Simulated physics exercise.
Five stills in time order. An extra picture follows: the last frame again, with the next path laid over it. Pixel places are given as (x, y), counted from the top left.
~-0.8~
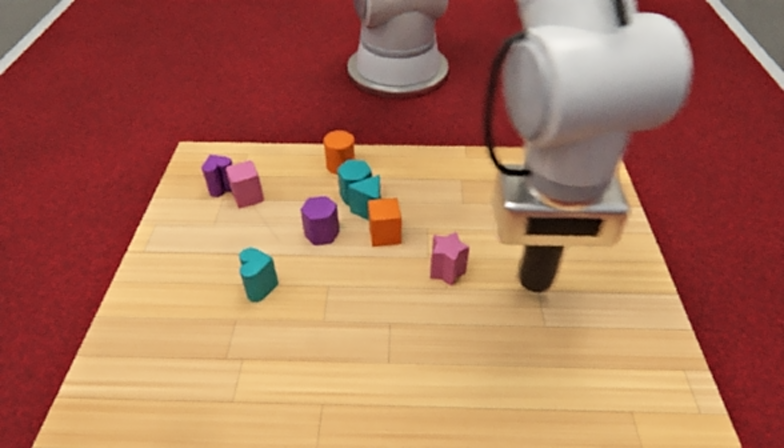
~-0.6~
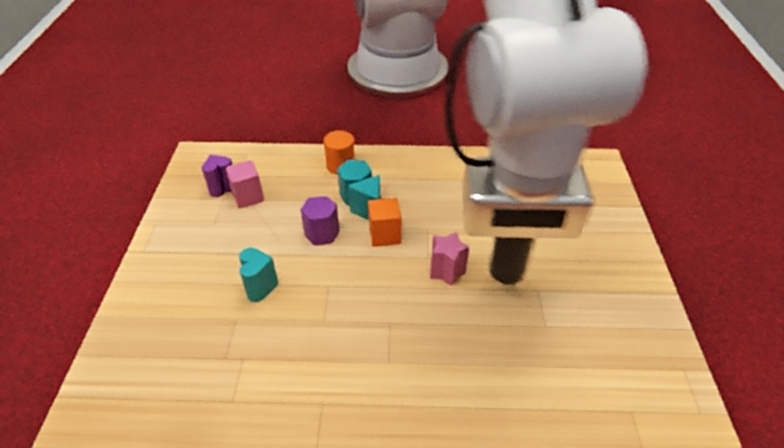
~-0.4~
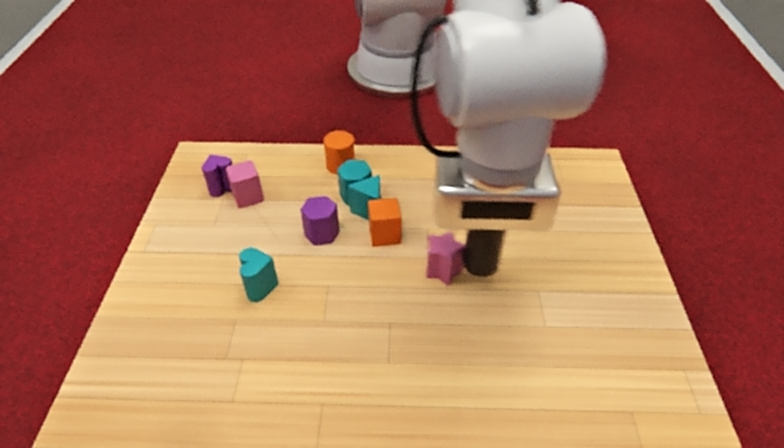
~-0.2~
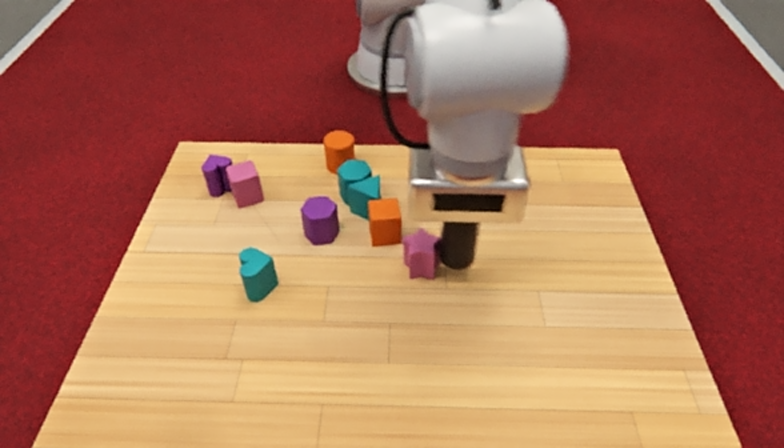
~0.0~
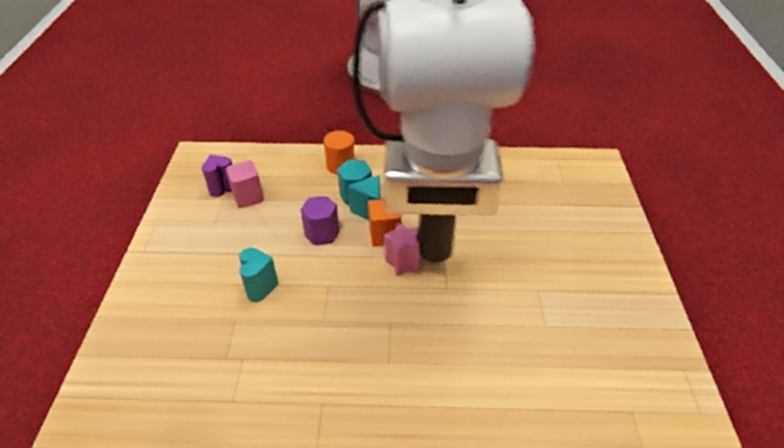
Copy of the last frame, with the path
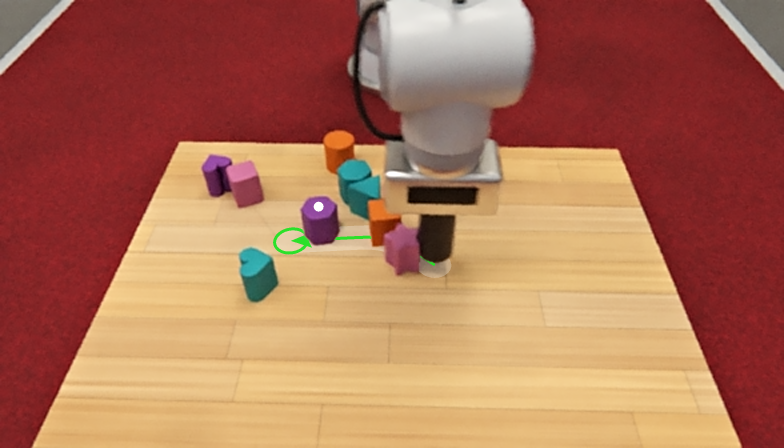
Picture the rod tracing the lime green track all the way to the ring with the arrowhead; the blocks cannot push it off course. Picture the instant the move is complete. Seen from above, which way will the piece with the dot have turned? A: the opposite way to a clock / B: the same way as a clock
Choice A: The opposite way to a clock.
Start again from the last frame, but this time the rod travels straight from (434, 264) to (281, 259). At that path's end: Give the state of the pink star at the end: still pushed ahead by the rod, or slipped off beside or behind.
I predict the rod still has it in front.
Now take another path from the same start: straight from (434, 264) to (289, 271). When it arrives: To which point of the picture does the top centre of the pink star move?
My best guess is (256, 237).
The line goes from (434, 264) by way of (392, 241) and (342, 238) to (291, 241); the dot is on the purple six-sided block.
What follows on the original path. One third of the way, rod (392, 226); turquoise six-sided block (350, 161); turquoise triangular block (358, 179), turned 35° clockwise; orange square piece (360, 202), turned 15° anticlockwise; pink star (370, 230), turned 50° anticlockwise.
Two thirds of the way, rod (341, 224); purple six-sided block (280, 206), turned 50° anticlockwise; turquoise six-sided block (350, 157), turned 20° clockwise; turquoise triangular block (336, 178), turned 90° clockwise; orange square piece (314, 194); pink star (349, 233), turned 115° anticlockwise.
At the end, rod (289, 226); purple six-sided block (256, 206), turned 50° anticlockwise; turquoise six-sided block (350, 157), turned 20° clockwise; turquoise triangular block (335, 178), turned 90° clockwise; orange square piece (295, 191), turned 90° clockwise; pink star (349, 233), turned 115° anticlockwise.
